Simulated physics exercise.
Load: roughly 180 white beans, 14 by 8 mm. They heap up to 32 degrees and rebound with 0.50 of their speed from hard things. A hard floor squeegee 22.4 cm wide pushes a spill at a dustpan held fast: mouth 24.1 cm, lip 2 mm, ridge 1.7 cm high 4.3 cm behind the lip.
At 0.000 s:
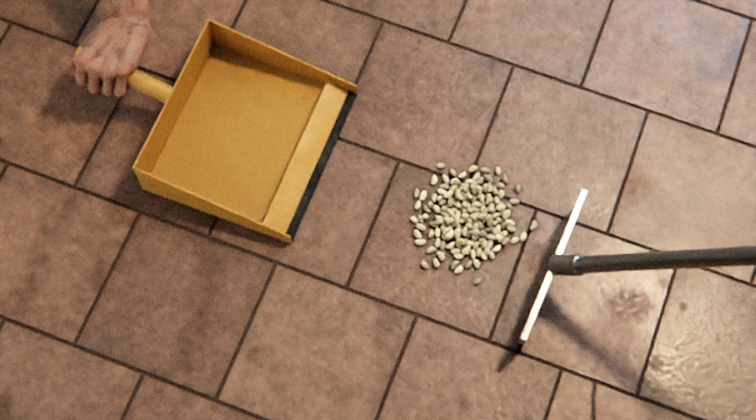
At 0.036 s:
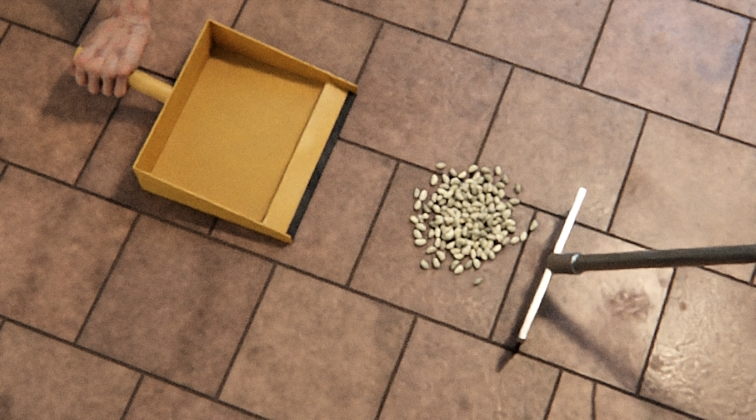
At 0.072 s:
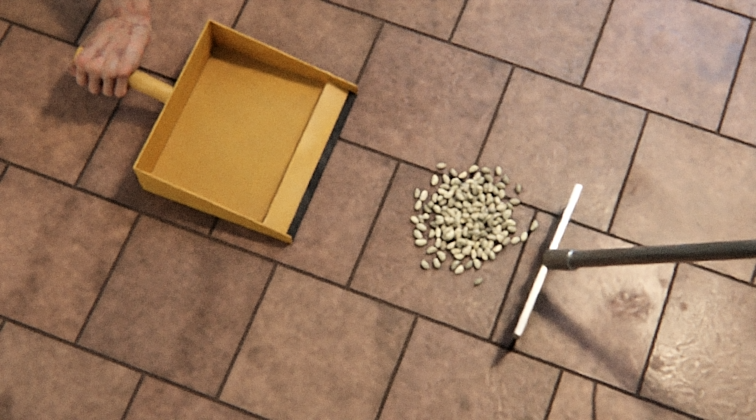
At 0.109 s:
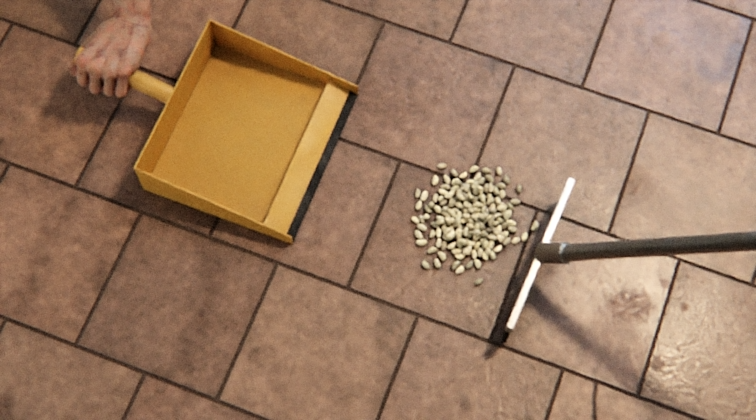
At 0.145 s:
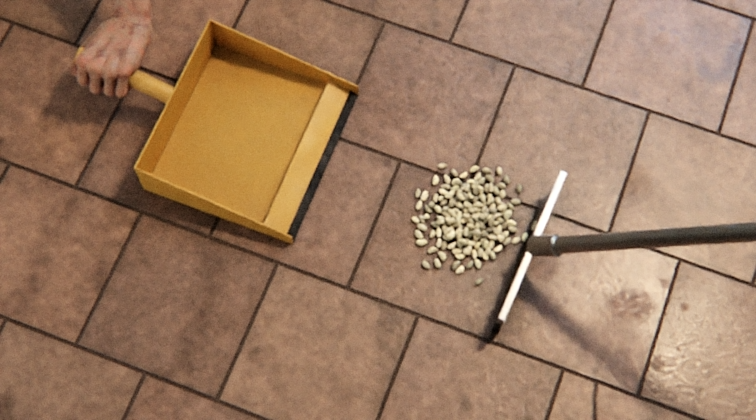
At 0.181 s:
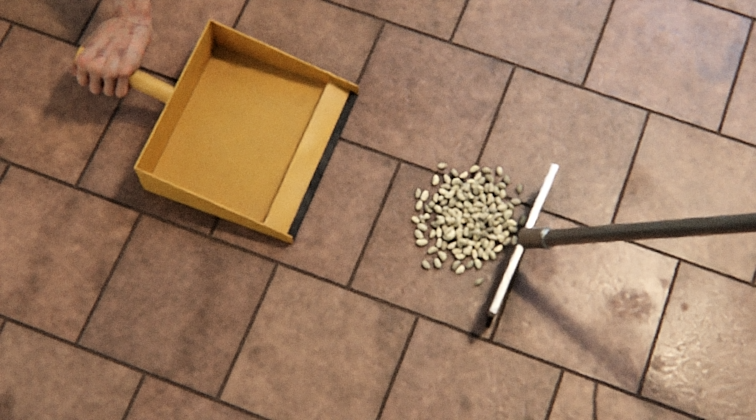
At first, a hand grips a yellow dustpan on brown floor tiles, with a loose pile of pale beans and a squeegee to its right. The squeegee creeps, then slides a short way left and slightly upward until its blade meets the pile's right edge, while the pan stays still and the beans barely shift.
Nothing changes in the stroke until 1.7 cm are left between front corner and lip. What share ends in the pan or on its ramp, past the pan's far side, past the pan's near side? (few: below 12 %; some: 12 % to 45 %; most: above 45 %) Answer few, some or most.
In the pan or on its ramp: Some; past the pan's far side: Some; past the pan's near side: Few.
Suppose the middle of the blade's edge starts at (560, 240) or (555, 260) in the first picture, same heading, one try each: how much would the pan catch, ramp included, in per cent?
Some 25 and 30 per cent.
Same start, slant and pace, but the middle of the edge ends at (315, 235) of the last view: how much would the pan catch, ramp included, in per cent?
Some 20 per cent.
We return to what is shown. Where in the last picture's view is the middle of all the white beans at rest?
Near (340, 125).
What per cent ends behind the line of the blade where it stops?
About 5 per cent.
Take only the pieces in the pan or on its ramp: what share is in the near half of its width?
About 10 per cent.
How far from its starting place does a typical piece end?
About 22 cm.
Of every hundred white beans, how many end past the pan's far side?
Some 15 per cent.
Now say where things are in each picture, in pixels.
In the first picture, blade from (523, 340) to (583, 196), moved 0.0 cm, 0 of the pieces shifted so far; middle of the pieces at (467, 220); pan at (239, 136).
In the second picture, blade from (521, 338) to (581, 194), moved 0.3 cm, 0 of the pieces shifted so far; middle of the pieces at (467, 220).
In the third picture, blade from (517, 335) to (577, 191), moved 1.0 cm, 0 of the pieces shifted so far; middle of the pieces at (467, 220).
In the fourth picture, blade from (509, 328) to (570, 185), moved 2.4 cm, 0 of the pieces shifted so far; middle of the pieces at (468, 220).
In the fifth picture, blade from (501, 320) to (561, 178), moved 3.8 cm, 0 of the pieces shifted so far; middle of the pieces at (468, 220).
In the sixth picture, blade from (492, 312) to (553, 171), moved 5.3 cm, 2 of the pieces shifted so far; middle of the pieces at (468, 220); pan at (240, 136). The blade's pace is about 0.40 m/s, heading 22 degrees away from the viewer's side.
After 0.52 s, middle of the blade 16 cm from the lip; 0 % over the lip, far side 0 %, near side 0 %.
After 0.75 s, middle of the blade 7 cm from the lip; 0 % over the lip, far side 10 %, near side 0 %.
Then, at 1.09 s, middle of the blade 2 cm from the lip; 40 % over the lip, far side 15 %, near side 0 %.
In the end, at 2.2 s, pan 40 %, far side 15 %, near side 0 %, in front of the lip or behind the blade 45 %.
